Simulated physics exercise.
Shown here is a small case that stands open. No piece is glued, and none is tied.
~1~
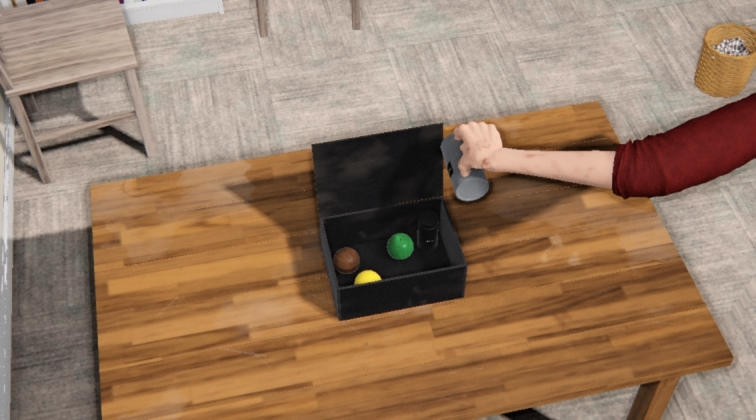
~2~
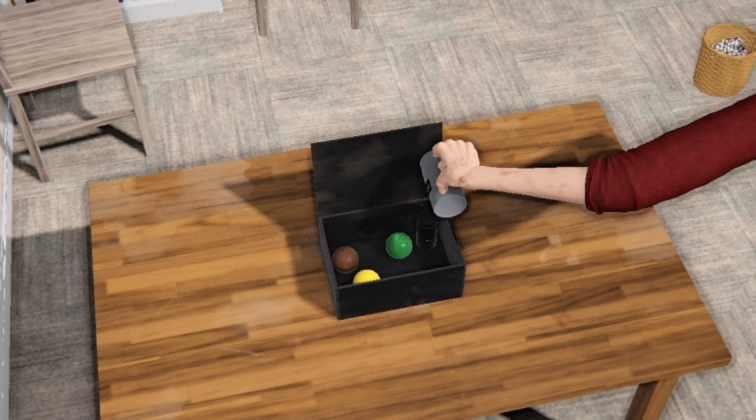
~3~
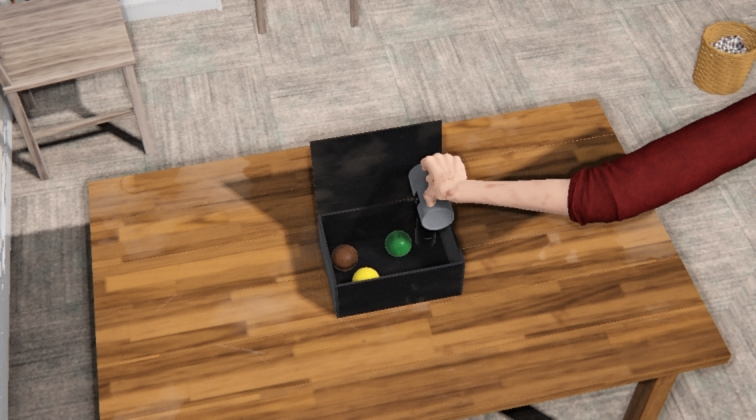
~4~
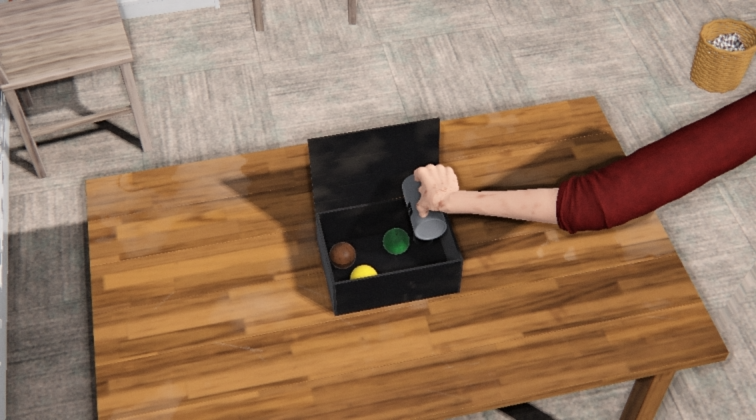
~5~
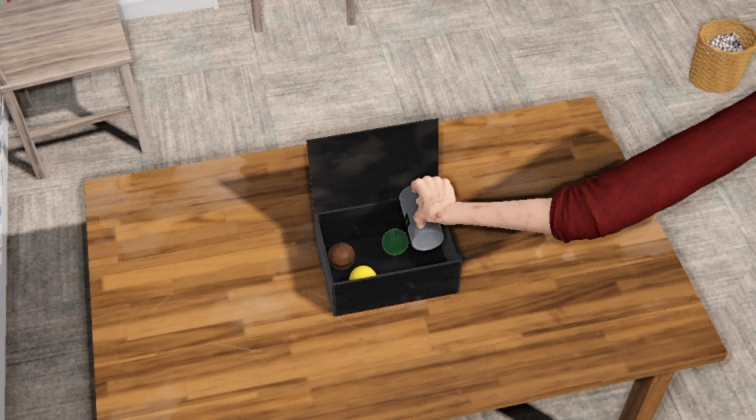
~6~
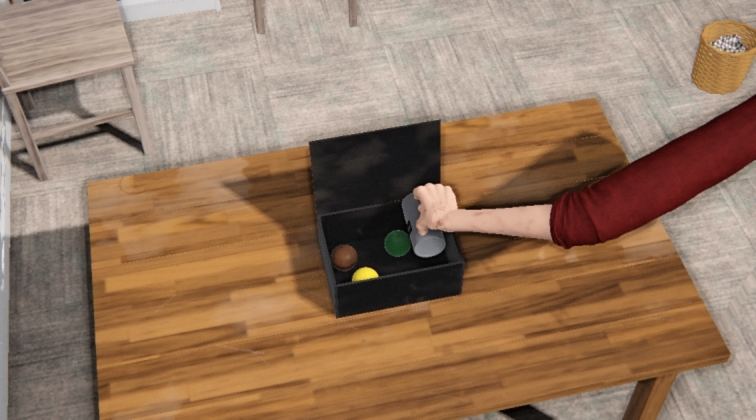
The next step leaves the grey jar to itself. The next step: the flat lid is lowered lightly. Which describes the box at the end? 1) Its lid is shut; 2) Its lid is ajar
(2) Its lid is ajar.
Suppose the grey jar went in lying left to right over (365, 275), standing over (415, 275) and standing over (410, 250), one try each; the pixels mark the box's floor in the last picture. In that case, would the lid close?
Going in order, the lid comes down all the way, then is left partly open, then comes down all the way.
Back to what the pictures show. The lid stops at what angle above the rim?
It stays some 8° above the rim.
Then, 0.50 s on from there, grey jar shifted about its own width near (428, 264).
Then, 1.40 s on from there, lid 77° above the rim; grey jar shifted about its own width near (428, 264).
Then, 1.80 s on from there, lid 33° above the rim; grey jar shifted about its own width near (428, 264).
Then, 2.10 s on from there, lid 8° above the rim; grey jar shifted about its own width near (428, 264).
In the end, lid 8° above the rim; moved from the start, grey jar; the other 4 unmoved. At the end, from the last picture's camera, grey jar near (428, 264).
